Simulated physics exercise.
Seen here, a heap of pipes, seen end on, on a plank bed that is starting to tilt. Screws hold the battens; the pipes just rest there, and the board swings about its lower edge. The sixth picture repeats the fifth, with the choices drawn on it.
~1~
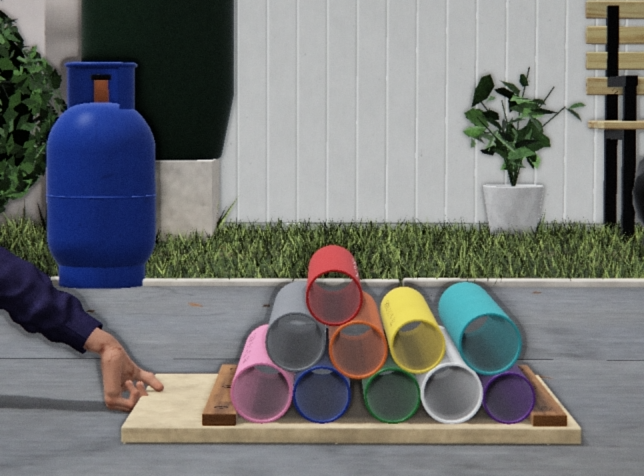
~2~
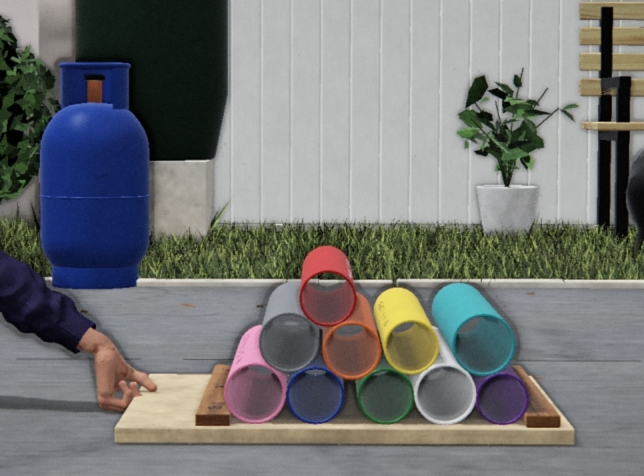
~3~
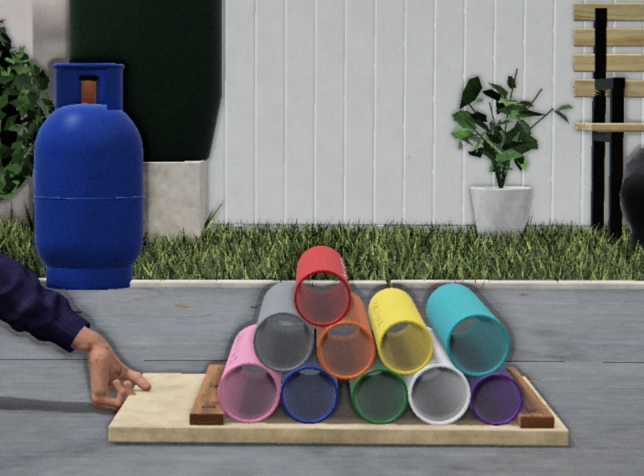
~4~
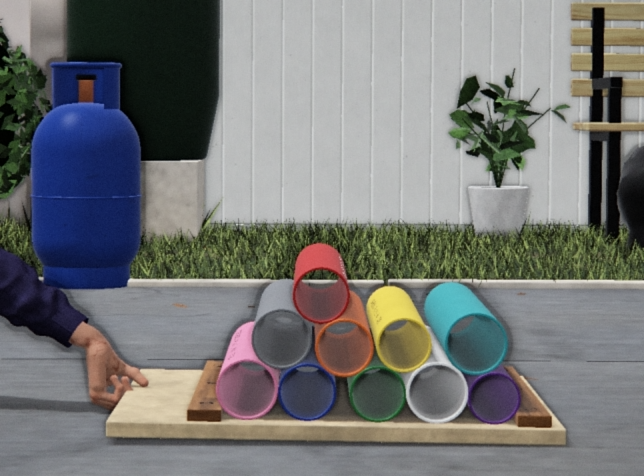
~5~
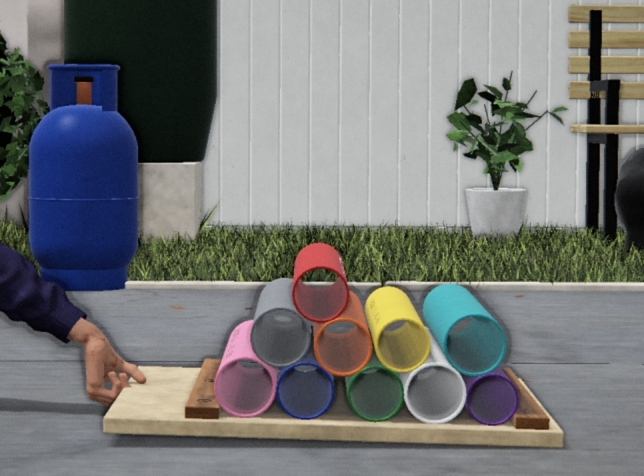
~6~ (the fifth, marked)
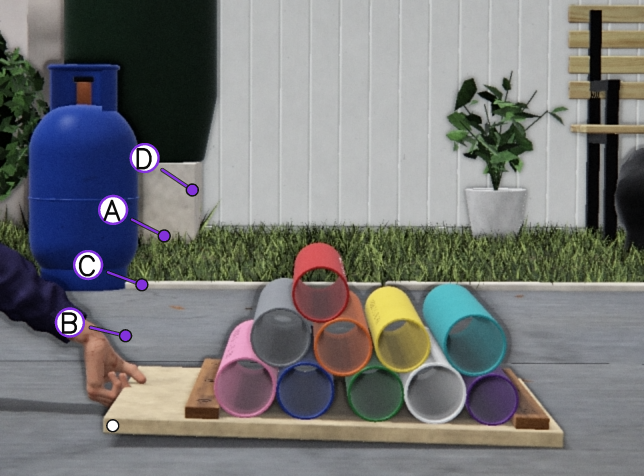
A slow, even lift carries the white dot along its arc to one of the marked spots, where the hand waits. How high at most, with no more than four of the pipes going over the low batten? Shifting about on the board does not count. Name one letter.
The last mark within the limit is C.
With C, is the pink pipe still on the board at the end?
Yes.
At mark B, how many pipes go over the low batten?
The count is none.
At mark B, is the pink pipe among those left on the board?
Yes.
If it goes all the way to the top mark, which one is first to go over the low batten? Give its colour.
First is the turquoise one.
On the marked copy, A at (164, 236); B at (126, 336); C at (142, 284); D at (192, 190); the white dot at (113, 426).
With C. Early on, board at 14°.
Further on, board at 20°.
At the end, board at 20°, one over the low batten (turquoise).
As for the rest, A five over the low batten; B none over the low batten; D ten over the low batten.
